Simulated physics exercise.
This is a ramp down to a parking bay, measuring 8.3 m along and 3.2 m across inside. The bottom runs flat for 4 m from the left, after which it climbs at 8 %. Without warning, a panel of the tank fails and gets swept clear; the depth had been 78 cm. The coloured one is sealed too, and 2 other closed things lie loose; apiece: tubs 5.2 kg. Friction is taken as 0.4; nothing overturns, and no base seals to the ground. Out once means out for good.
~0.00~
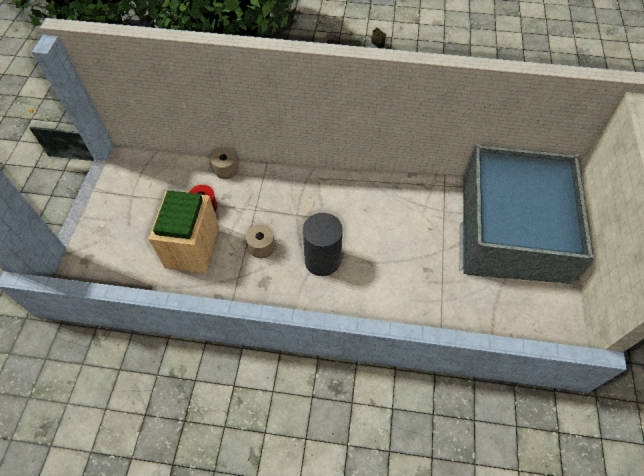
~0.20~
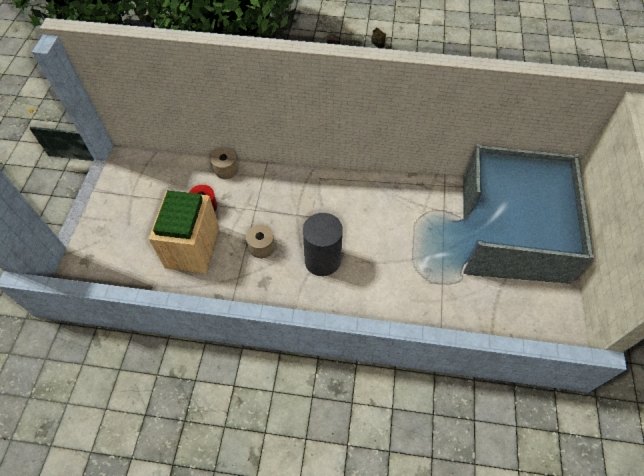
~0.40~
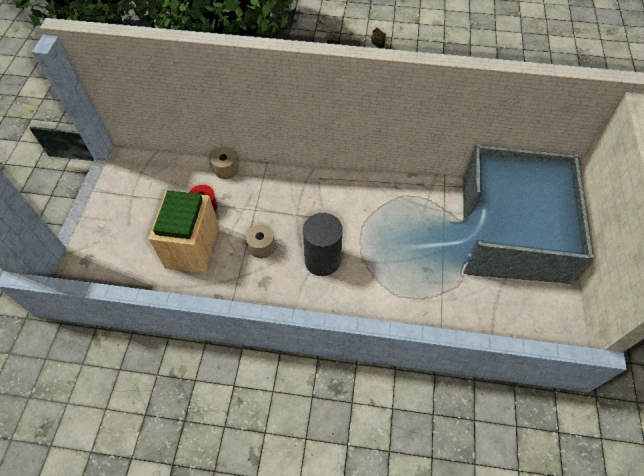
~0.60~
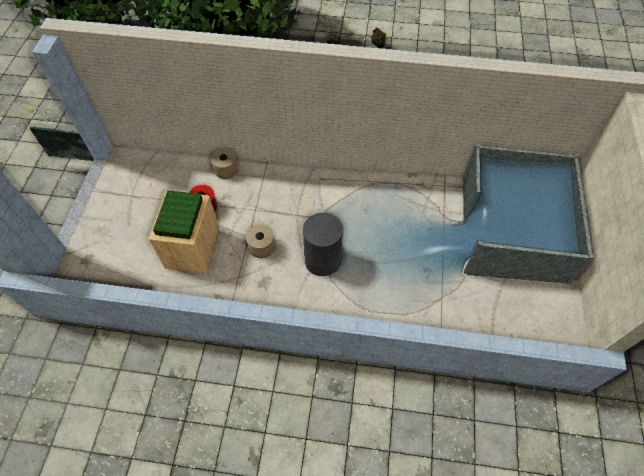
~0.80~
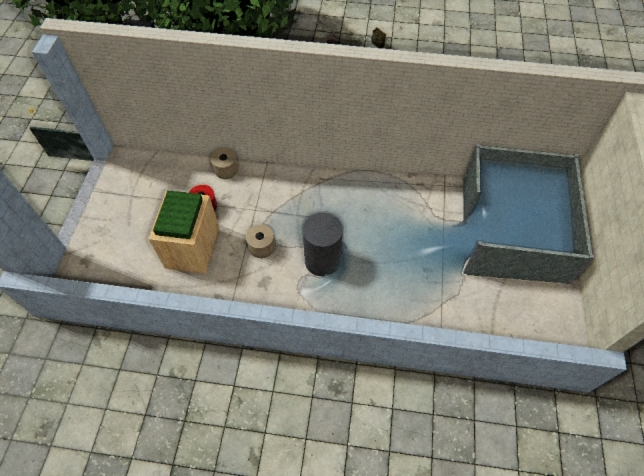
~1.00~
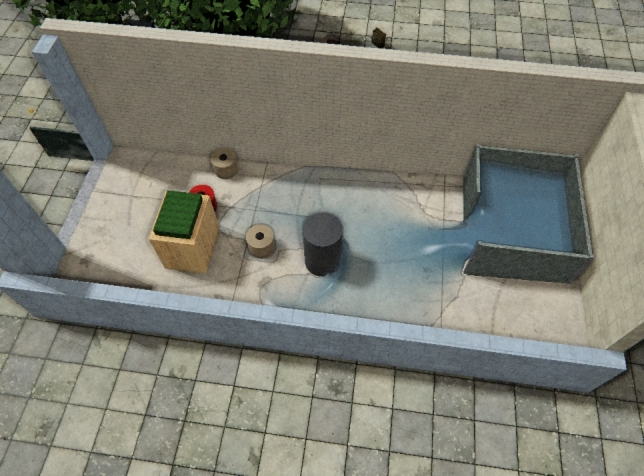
A walled, tile-floored bay with a tank of blue water at its right end is seen from high above, the view staying fixed. A dark grey cylinder stands mid-floor, with two small tan spools, a wooden box topped in green and a partly hidden red object to its left. The tank's left side opens and water pours out, spreading leftward around the cylinder, while the objects stay put.
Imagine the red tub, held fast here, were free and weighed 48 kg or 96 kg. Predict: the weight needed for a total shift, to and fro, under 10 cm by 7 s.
The answer is the lighter works already.
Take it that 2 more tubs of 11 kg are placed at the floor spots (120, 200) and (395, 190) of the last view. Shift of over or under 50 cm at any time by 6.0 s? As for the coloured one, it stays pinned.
Going in order, that's too far and then not that far.
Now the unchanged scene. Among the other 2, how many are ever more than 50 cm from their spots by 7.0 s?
I get 2.
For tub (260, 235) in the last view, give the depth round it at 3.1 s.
Around 10 centimetres.
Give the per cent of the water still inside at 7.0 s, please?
66 %.
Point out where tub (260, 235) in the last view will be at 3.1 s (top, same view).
Look about (232, 237).
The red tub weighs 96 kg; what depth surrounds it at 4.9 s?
About 8 cm.
After 1.4 s the red tub would be 0 cm from its start with 48 kg and 0 cm from its start with 96 kg; 7 cm of water round it then.
After 3.1 s the red tub would be 0 cm from its start with 48 kg and 0 cm from its start with 96 kg; 5 cm of water round it then.
After 4.9 s the red tub would be 0 cm from its start with 48 kg and 0 cm from its start with 96 kg; 8 cm of water round it then.
After 7.0 s the red tub would be 0 cm from its start with 48 kg and 0 cm from its start with 96 kg; 7 cm of water round it then.
